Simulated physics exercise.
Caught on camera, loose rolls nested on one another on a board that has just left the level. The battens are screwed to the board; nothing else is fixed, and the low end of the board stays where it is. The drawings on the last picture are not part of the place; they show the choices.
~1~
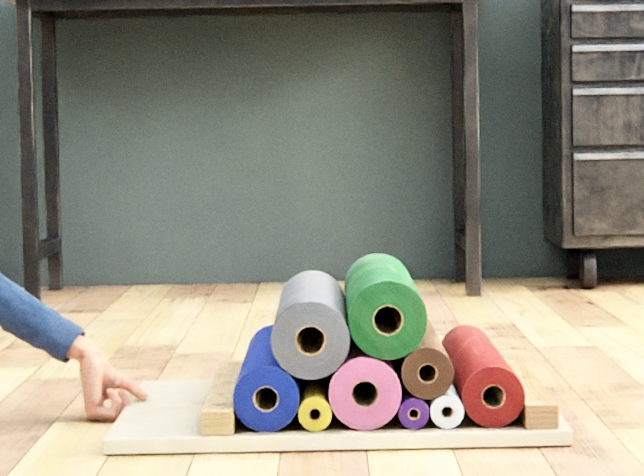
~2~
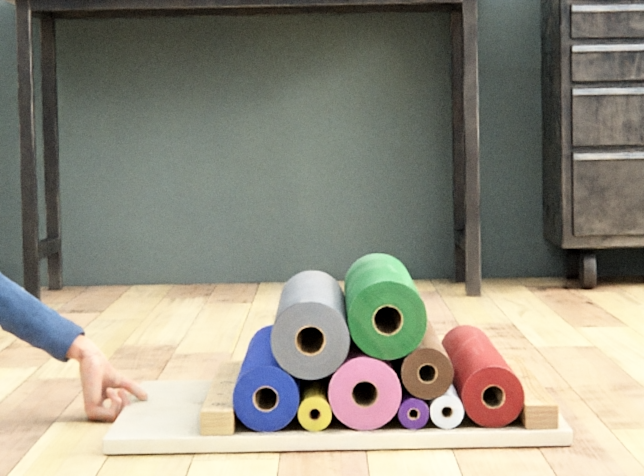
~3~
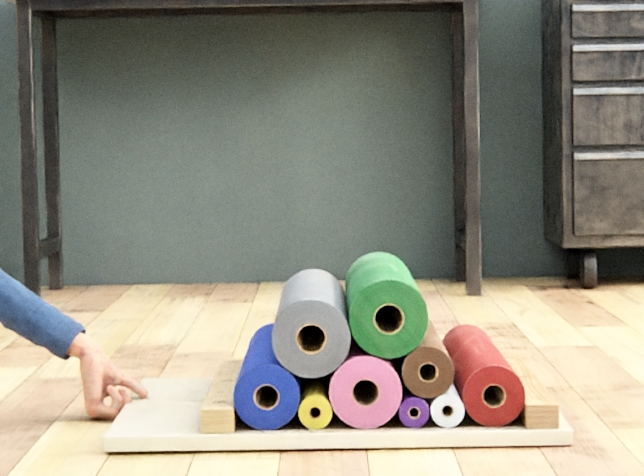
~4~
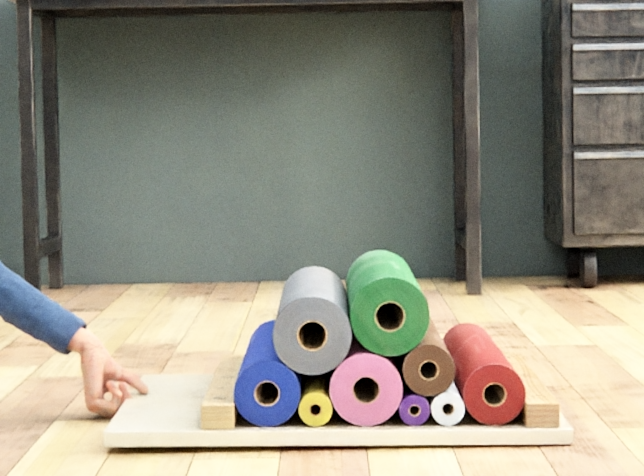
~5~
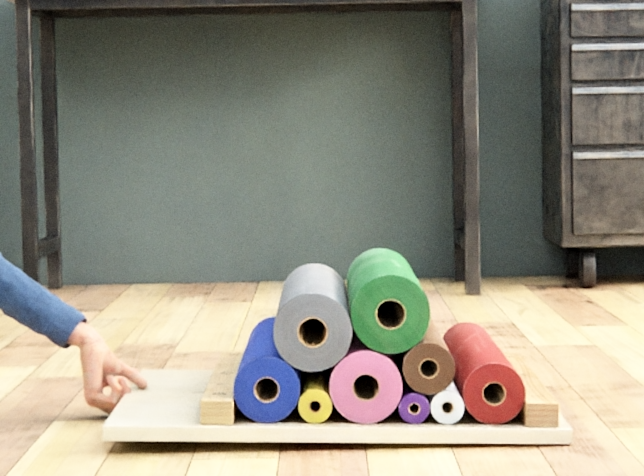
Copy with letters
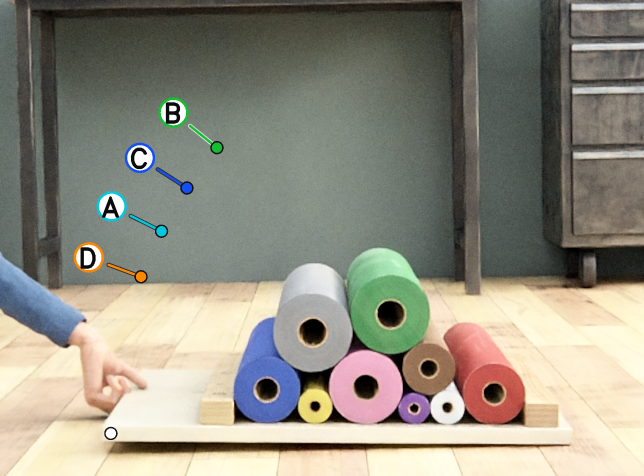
On a pale wooden floor, a hand slightly lifting the left end of a board carrying a stack of coloured rolls.
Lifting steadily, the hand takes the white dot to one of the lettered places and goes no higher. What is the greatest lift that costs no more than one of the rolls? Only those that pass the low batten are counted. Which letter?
Raise it to B.
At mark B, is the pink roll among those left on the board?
The pink roll: Yes.
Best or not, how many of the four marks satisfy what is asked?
Four of them.
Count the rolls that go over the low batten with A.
At A the number is none.
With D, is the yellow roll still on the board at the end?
Yes.
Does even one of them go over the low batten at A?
At A: No.
On the marked copy, A at (161, 231); B at (217, 148); C at (187, 188); D at (141, 277); the white dot at (111, 434).
Taking B. A third of the way, board at 21°.
Two thirds of the way, board at 40°.
When it is over, board at 40°, none over the low batten.
As for the rest, A none over the low batten; C none over the low batten; D none over the low batten.
